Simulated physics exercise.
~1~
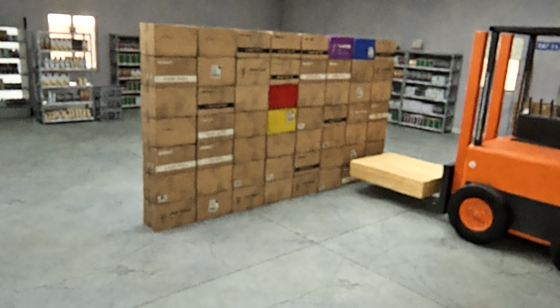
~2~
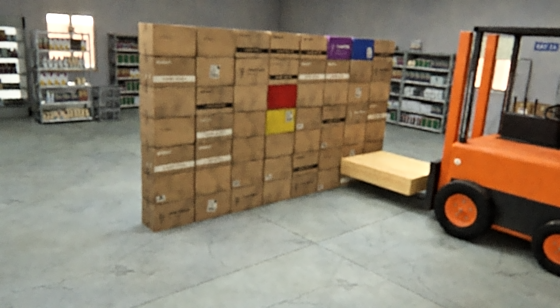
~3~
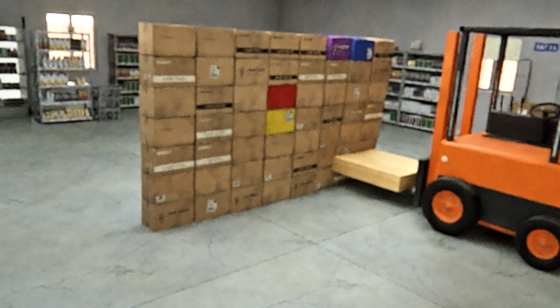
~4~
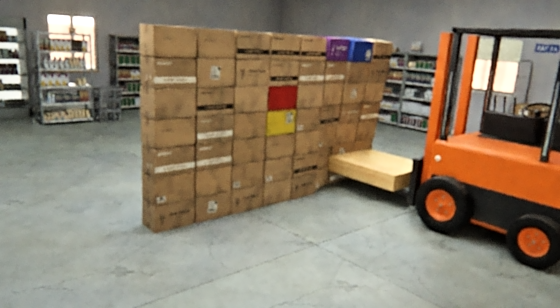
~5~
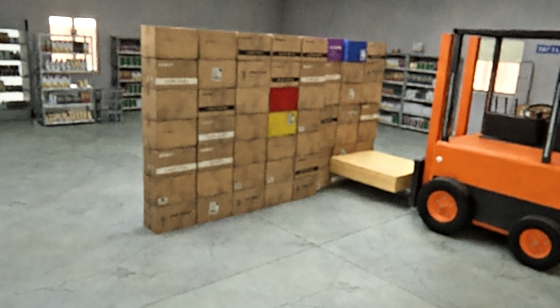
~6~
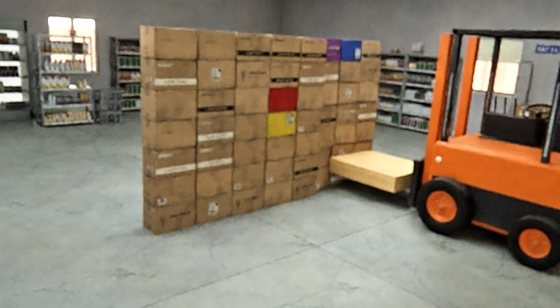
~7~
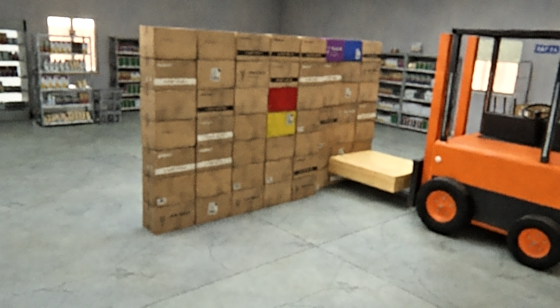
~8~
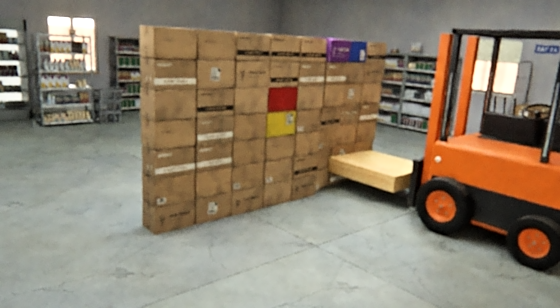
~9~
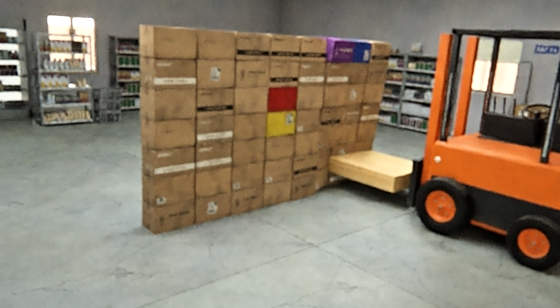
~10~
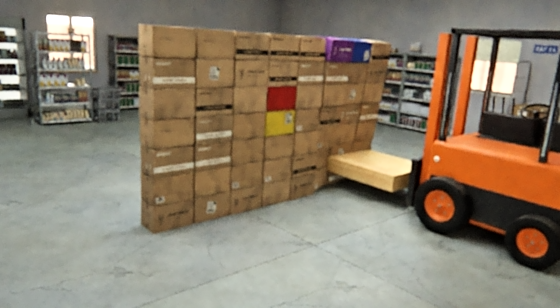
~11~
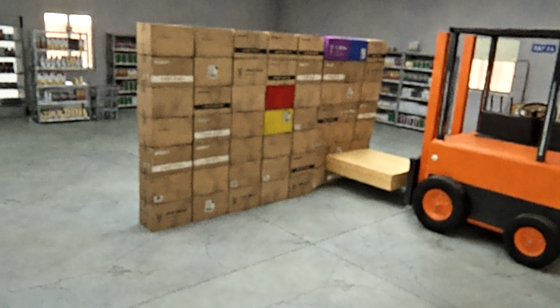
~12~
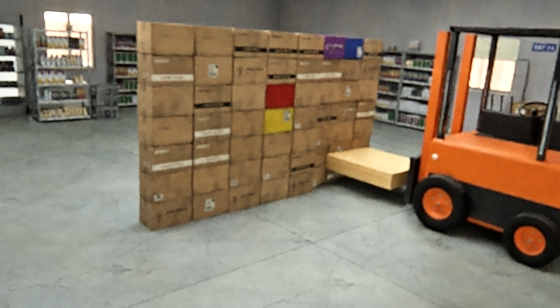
An orange forklift on the right side of a grey warehouse, seen from a slightly swaying camera, carries a pale, flat case on low forks toward a wall of stacked brown cartons. A red carton sits above a yellow one near the middle of the wall, and a purple and a blue carton rest side by side on the top row toward the right, with shelves behind. The forklift moves left and presses the case into the lower right part of the wall. The cartons at that end shift and lean a little. The forklift then stops, and every carton remains up, the yellow one still in its place.
